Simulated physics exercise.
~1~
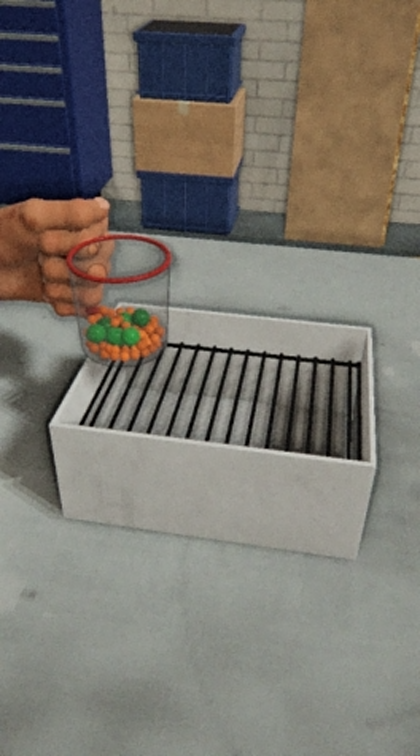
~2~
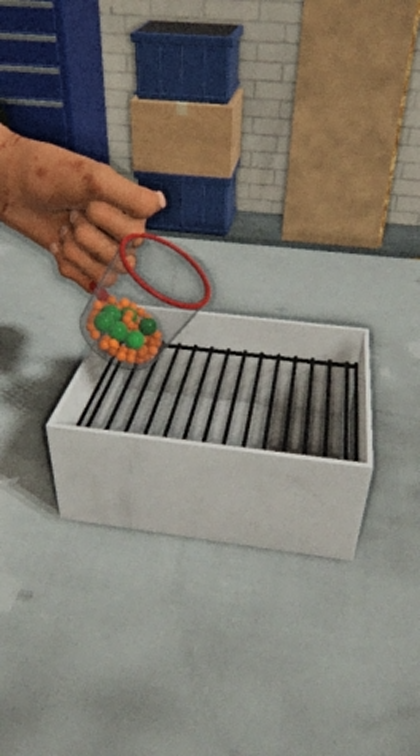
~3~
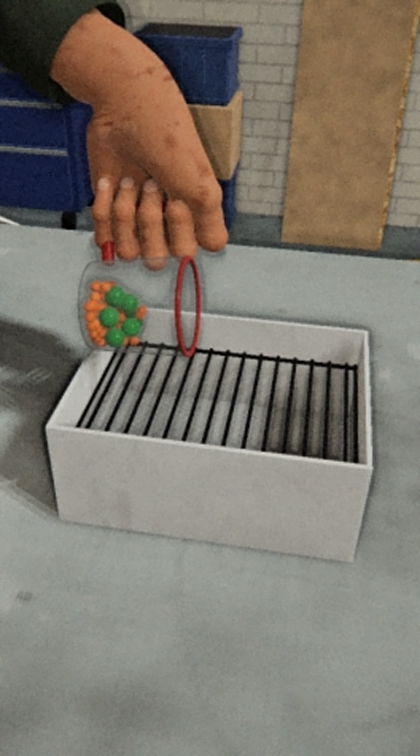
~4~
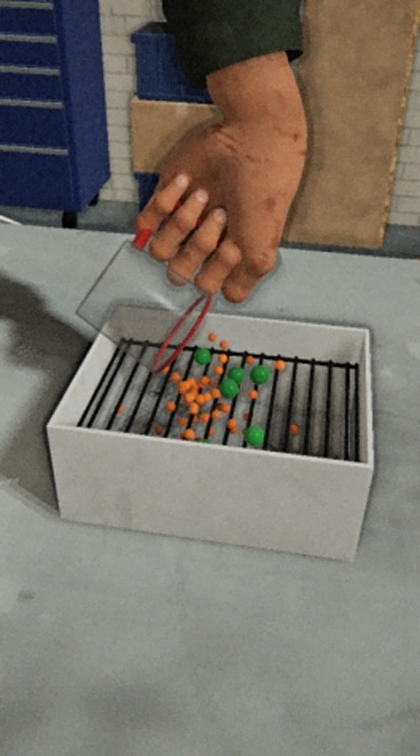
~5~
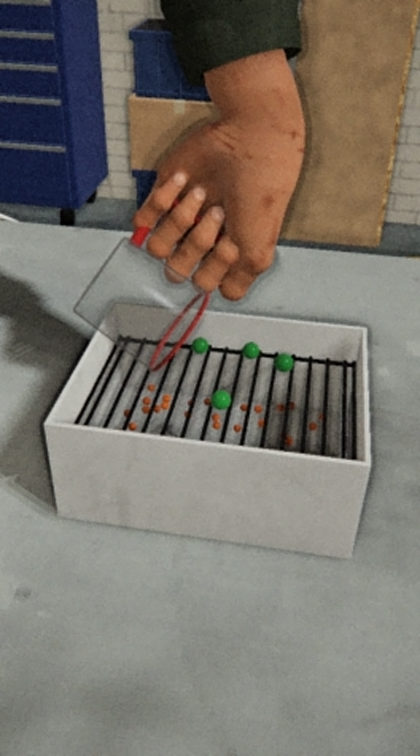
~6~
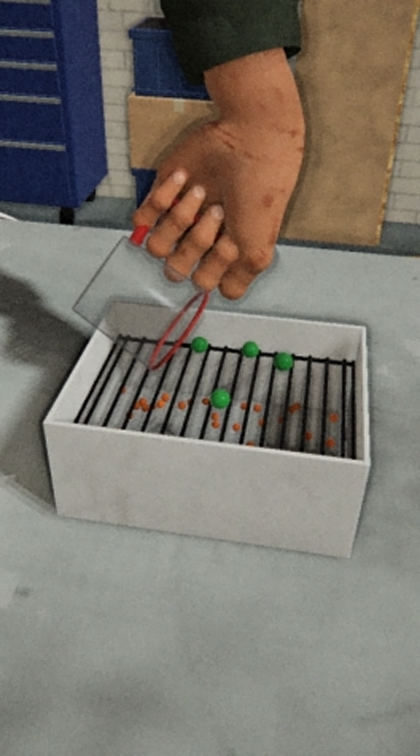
In this clip, a hand tips a clear, red-rimmed cup of small orange and larger green pieces over a white box with a wire rack, pouring them out. The orange pieces drop through and settle below, while the green ones stay on top of the wires.
